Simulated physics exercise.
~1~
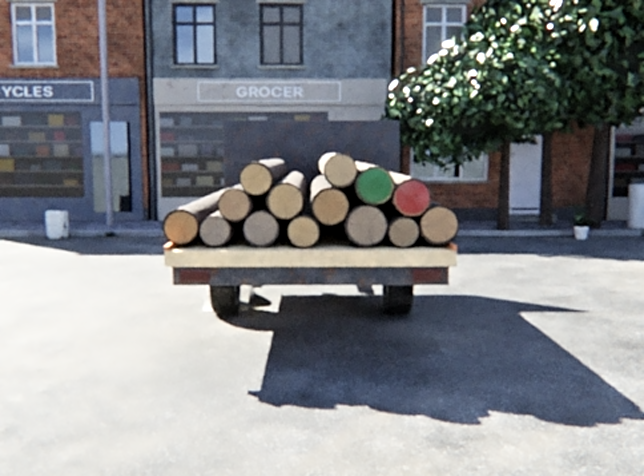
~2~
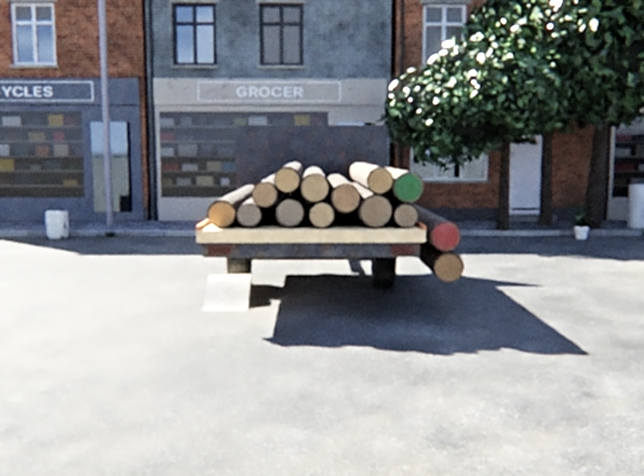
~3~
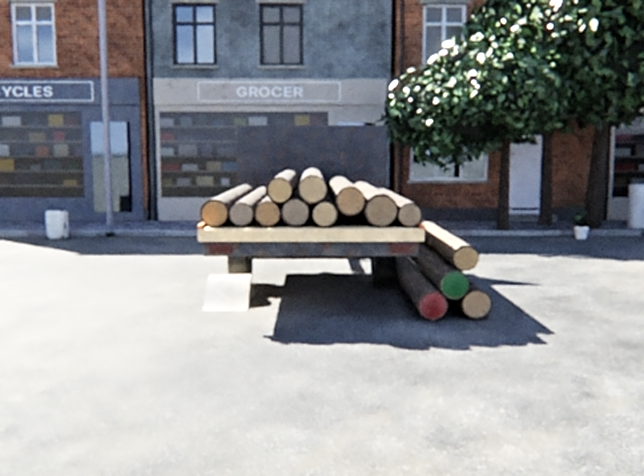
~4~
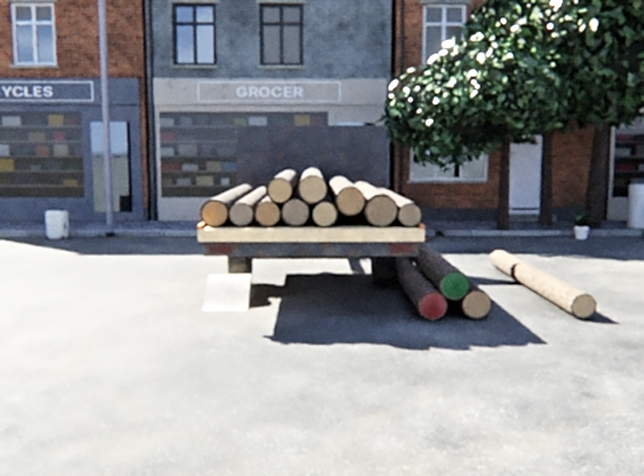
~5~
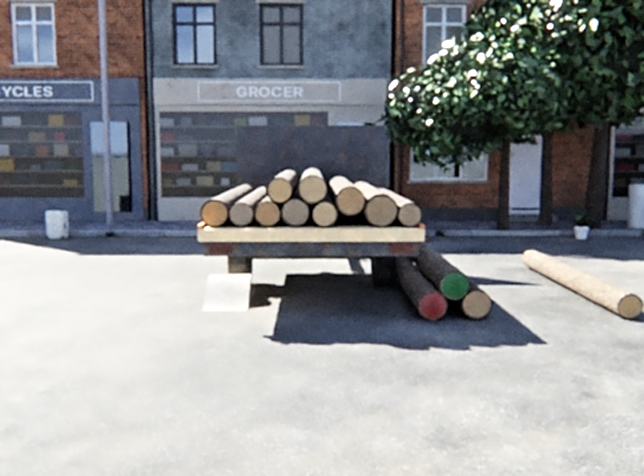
Red and green-ended logs tumble off the truck's right side and lie on the ground beside others.
